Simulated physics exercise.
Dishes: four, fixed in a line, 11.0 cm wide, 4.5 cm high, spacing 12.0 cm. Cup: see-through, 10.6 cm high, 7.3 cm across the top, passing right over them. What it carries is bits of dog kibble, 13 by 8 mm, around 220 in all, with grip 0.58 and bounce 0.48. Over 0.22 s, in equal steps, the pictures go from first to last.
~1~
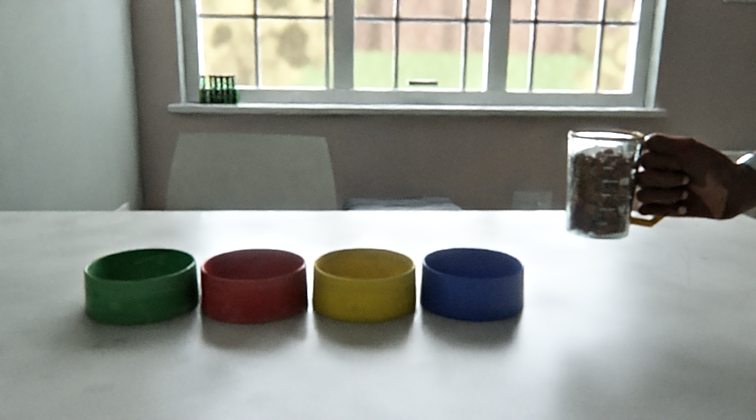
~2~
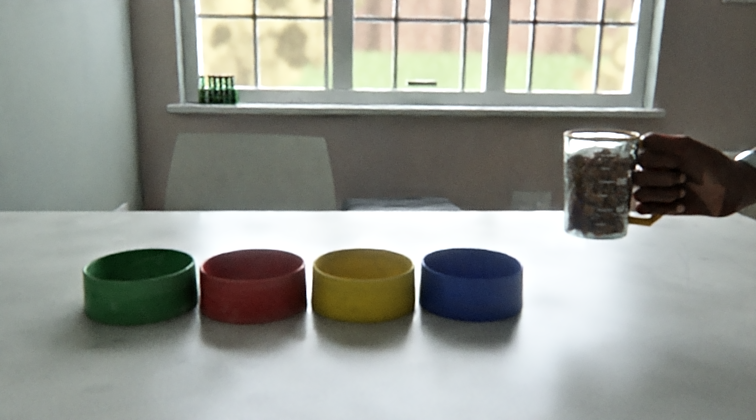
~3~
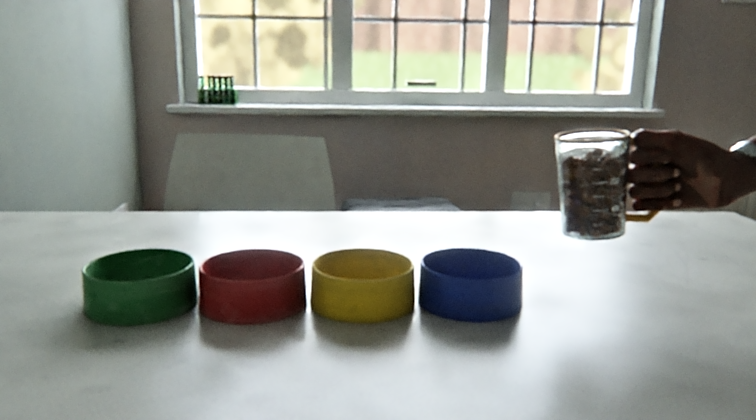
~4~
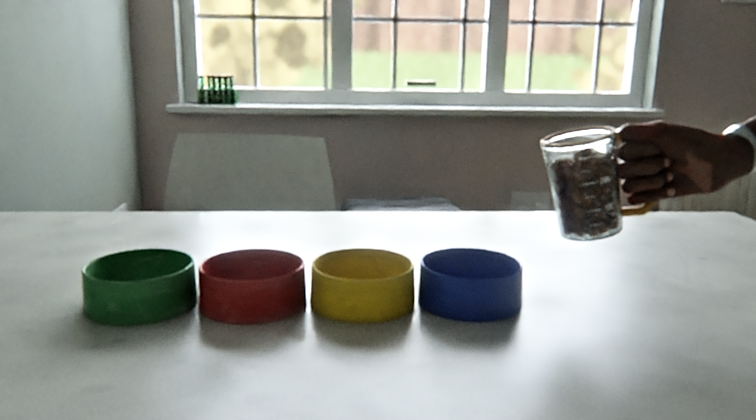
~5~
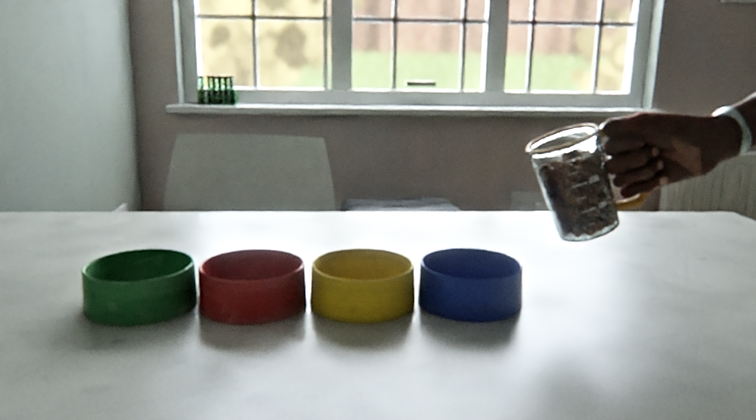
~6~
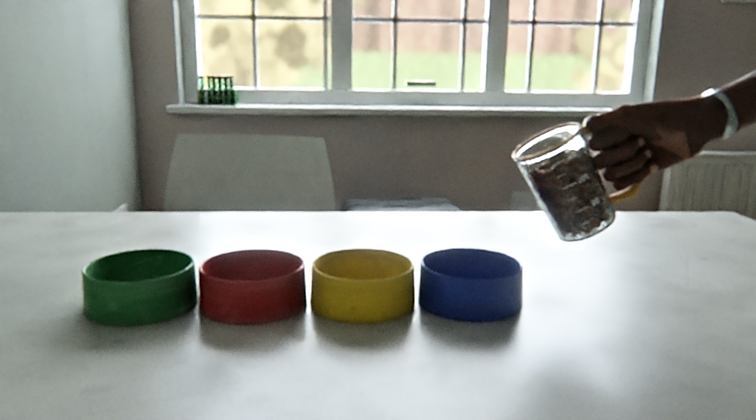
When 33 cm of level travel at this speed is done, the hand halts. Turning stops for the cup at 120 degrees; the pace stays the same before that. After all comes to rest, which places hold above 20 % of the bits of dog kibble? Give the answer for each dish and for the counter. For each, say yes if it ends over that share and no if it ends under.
As I see it, red: Keeps a fifth or less; blue: Keeps a fifth or less; green: Keeps a fifth or less; yellow: Keeps more than a fifth; counter: Keeps a fifth or less.
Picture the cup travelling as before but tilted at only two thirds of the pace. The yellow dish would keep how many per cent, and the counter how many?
In the yellow dish 30; on the counter 10.
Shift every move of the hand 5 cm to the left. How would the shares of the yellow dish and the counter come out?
In that case, yellow: 40; counter: 10.
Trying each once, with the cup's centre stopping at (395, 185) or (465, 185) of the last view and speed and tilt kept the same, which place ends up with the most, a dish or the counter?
Yellow, then yellow.
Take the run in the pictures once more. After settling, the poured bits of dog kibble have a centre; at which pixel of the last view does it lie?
At about (343, 288).
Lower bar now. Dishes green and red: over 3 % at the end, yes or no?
Note - green negative, red affirmative.
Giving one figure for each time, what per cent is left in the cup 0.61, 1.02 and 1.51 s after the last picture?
About 65, 5, 0 per cent.
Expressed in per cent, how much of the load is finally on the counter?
The figure is about 10 percent.
Then, 0.61 s after the last picture, tilt 120 degrees; cup holds 65 %, yellow 30 %.
Then, 1.02 s after the last picture, tilt 120 degrees; cup holds 5 %, red 5 %, yellow 80 %.
Then, 1.51 s after the last picture, tilt 120 degrees; cup holds 0 %, red 10 %, yellow 80 %.
In the end, red 10 %, blue 0 %, green 0 %, yellow 80 %, counter 10 %.
